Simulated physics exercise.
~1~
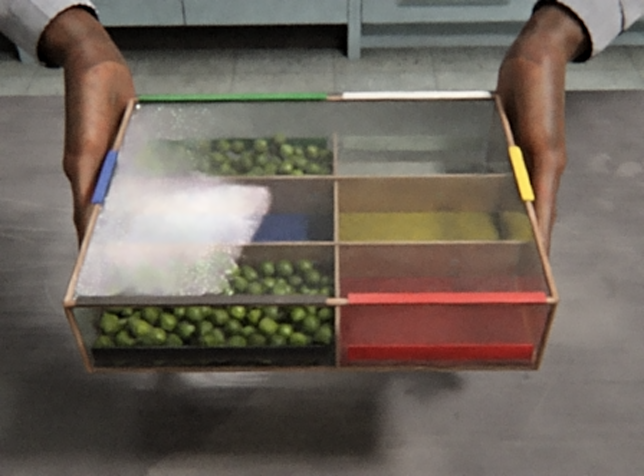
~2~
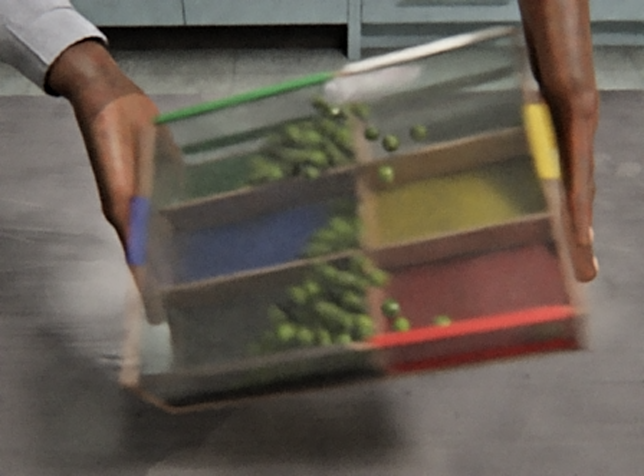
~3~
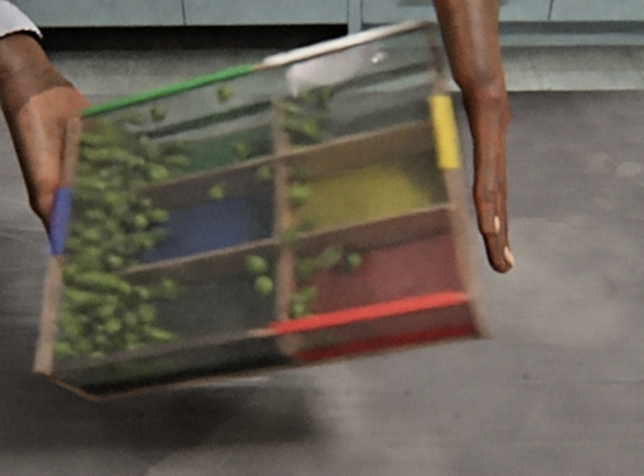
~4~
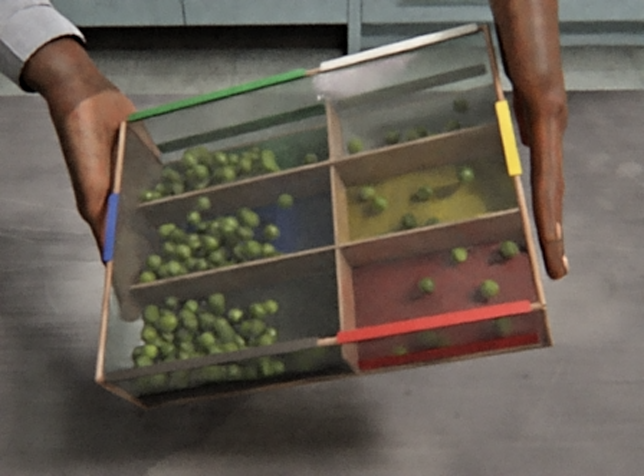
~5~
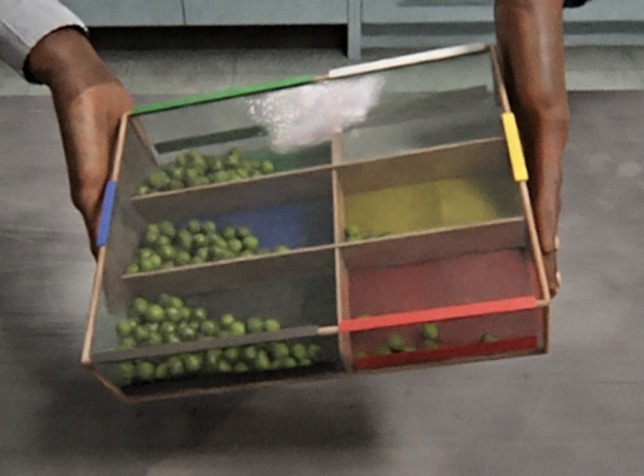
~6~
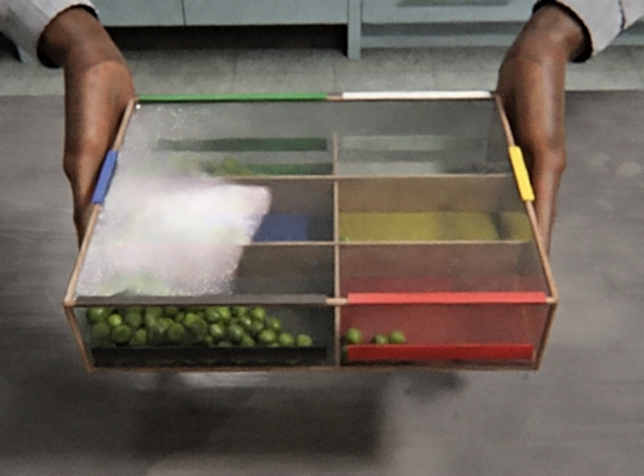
A clear-lidded box of small green balls, split into six coloured compartments, was tilted and shaken from side to side by two hands, scattering the balls, then was levelled and held still with most visible at the front left and a few in red.
